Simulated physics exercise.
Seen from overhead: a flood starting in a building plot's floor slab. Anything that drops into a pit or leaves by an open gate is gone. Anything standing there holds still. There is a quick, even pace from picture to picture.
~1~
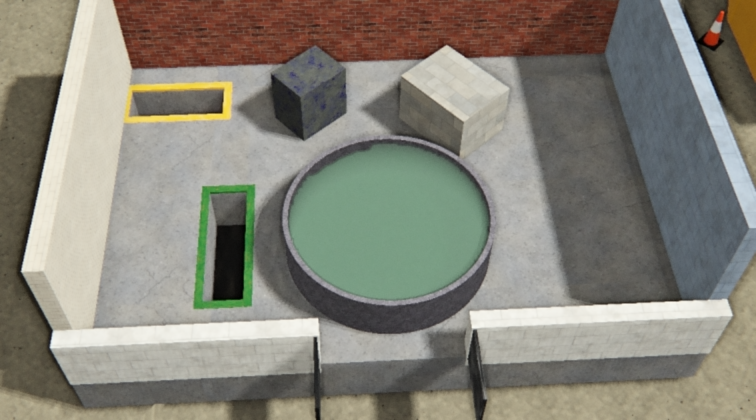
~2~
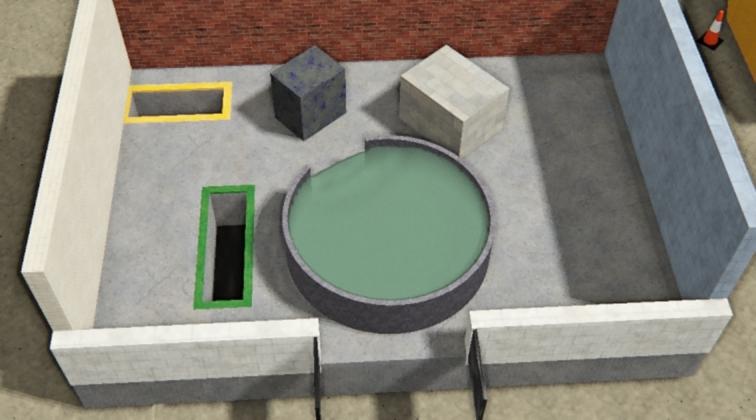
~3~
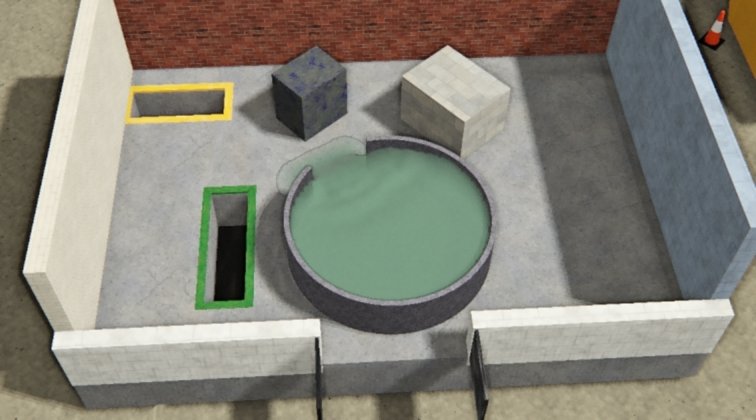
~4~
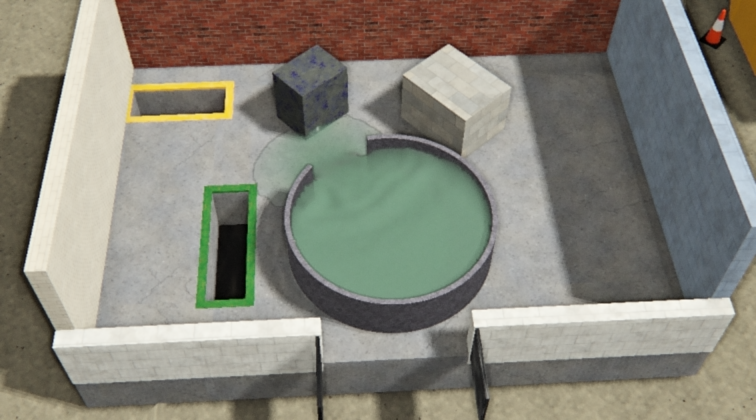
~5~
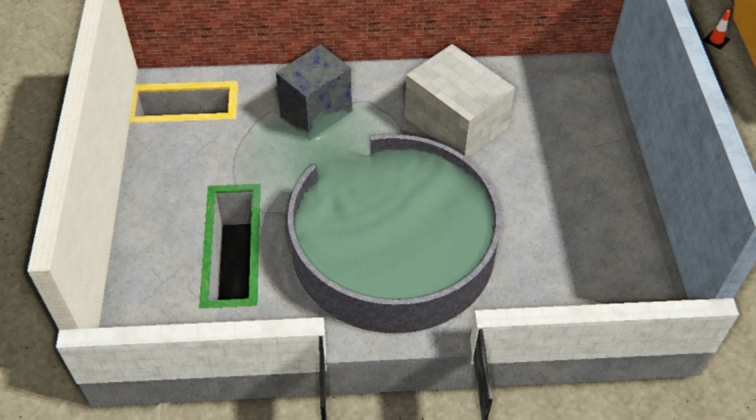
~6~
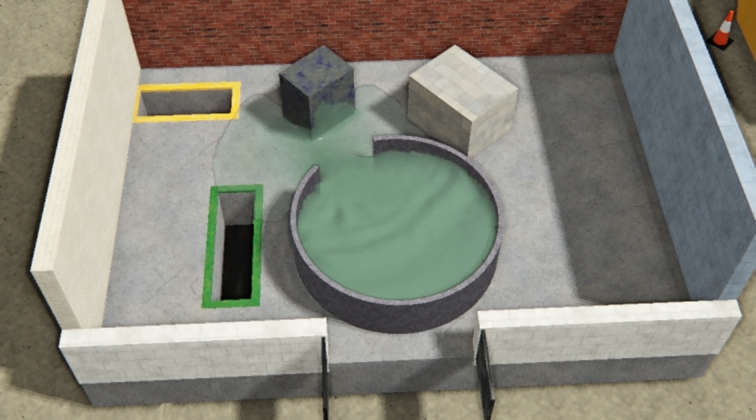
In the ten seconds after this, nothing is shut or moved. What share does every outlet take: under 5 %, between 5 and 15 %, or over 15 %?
Here is my call: The gate takes under 5 %; the green pit takes under 5 %; the yellow pit takes over 15 %.
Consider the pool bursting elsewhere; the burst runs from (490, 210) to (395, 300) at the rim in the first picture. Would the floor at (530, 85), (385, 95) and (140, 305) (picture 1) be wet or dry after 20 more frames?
In the order asked: Sodden, out of reach, out of reach.
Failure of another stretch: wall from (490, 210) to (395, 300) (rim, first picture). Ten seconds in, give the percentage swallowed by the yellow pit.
Near 6 per cent for yellow.
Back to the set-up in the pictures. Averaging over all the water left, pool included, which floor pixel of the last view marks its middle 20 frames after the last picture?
Somewhere near (374, 201).
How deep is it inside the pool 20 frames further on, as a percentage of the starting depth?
56 percent or thereabouts.
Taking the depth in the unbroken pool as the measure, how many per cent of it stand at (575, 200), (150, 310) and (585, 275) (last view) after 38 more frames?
Taking the places in turn, I get roughly 6, 4 and 2 percent.
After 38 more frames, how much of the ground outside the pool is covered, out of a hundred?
Near 80 in a hundred.
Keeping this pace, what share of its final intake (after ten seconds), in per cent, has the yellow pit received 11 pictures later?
Around 15 in a hundred.
A moment on, water covers 20 % of the floor; the gate 0 %, the green pit 0 %, the yellow pit 2 %.
Next, water covers 30 % of the floor; the gate 0 %, the green pit 0 %, the yellow pit 6 %.
Then, water covers 55 % of the floor; the gate 0 %, the green pit 0 %, the yellow pit 13 %.
Later, water covers 80 % of the floor; the gate 0 %, the green pit 1 %, the yellow pit 24 %.
In the end, water covers 95 % of the floor; the gate 1 %, the green pit 3 %, the yellow pit 34 %.
